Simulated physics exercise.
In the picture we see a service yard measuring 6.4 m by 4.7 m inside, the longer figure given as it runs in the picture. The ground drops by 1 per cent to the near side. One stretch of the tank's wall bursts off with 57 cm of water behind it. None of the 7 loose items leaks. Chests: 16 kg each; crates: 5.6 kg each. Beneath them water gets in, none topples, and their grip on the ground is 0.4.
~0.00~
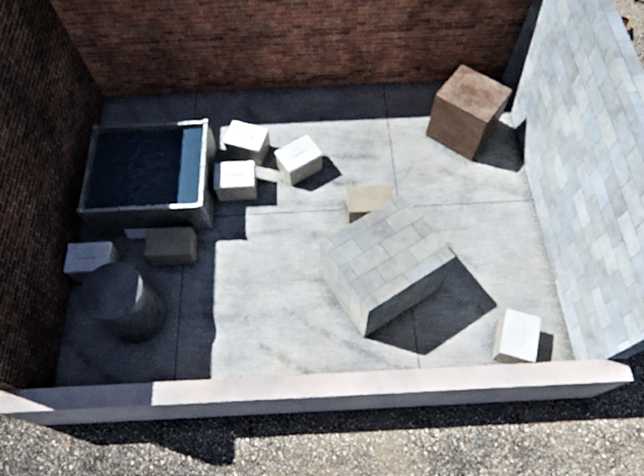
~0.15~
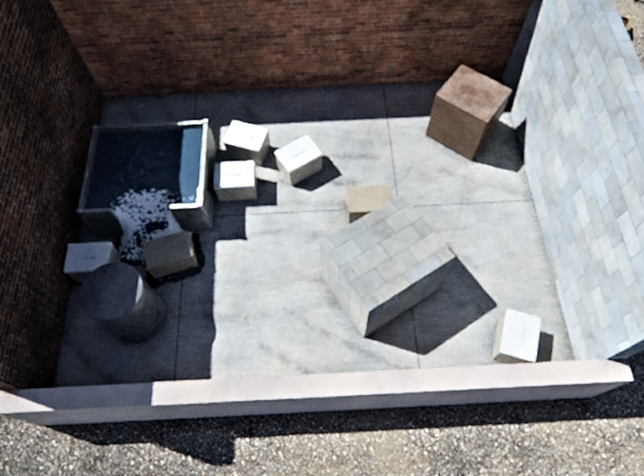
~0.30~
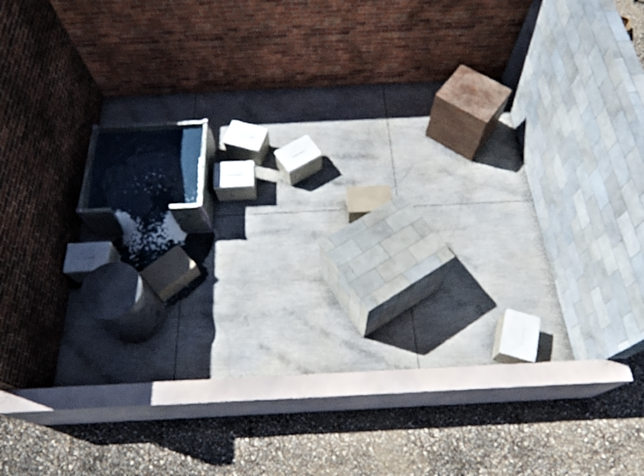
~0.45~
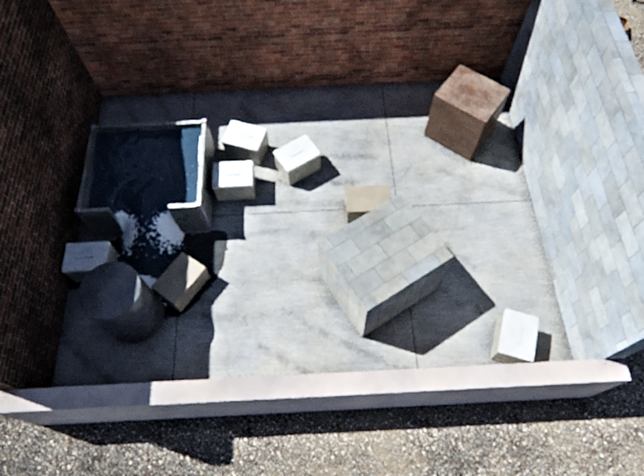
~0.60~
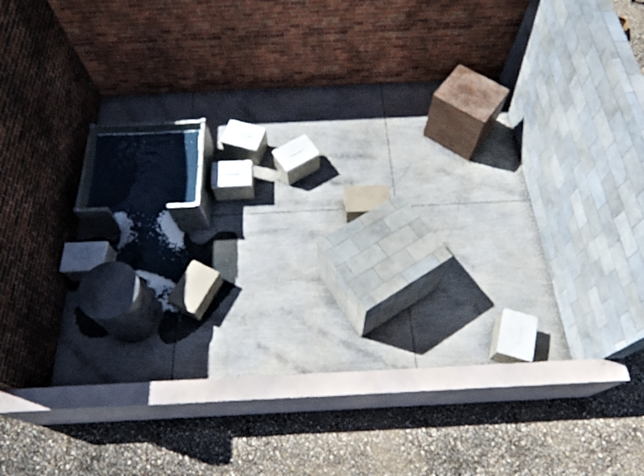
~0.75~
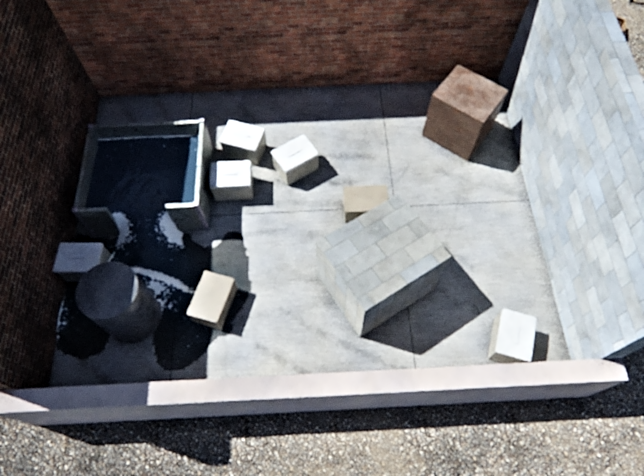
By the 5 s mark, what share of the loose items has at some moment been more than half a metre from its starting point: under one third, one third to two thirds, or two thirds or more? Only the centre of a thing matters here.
Under one third.
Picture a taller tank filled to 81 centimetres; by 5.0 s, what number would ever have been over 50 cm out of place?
You'd get 3 in that case.
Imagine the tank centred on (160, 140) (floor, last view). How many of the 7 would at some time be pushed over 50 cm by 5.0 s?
Result: 3 of them.
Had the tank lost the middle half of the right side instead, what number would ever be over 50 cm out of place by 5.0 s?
Result: 4 of them.
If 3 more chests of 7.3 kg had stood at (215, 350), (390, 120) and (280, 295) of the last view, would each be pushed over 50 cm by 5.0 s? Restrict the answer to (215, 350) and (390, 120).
Well, in turn they are above that and below that.
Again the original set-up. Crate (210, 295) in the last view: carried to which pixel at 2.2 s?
Roughly at (389, 341).
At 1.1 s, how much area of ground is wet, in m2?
6.5 m2.
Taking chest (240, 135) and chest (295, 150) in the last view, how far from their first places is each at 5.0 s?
Object 1: 0 cm. Object 2: 0 cm.
After 1.1 s 1 of 7 are over 50 cm from their spots; 0 afloat.
After 2.2 s 1 of 7 are over 50 cm from their spots; 1 afloat.
After 3.5 s 2 of 7 are over 50 cm from their spots; 1 afloat.
After 5.0 s 2 of 7 are over 50 cm from their spots, and 2 have been at some point; 1 afloat.
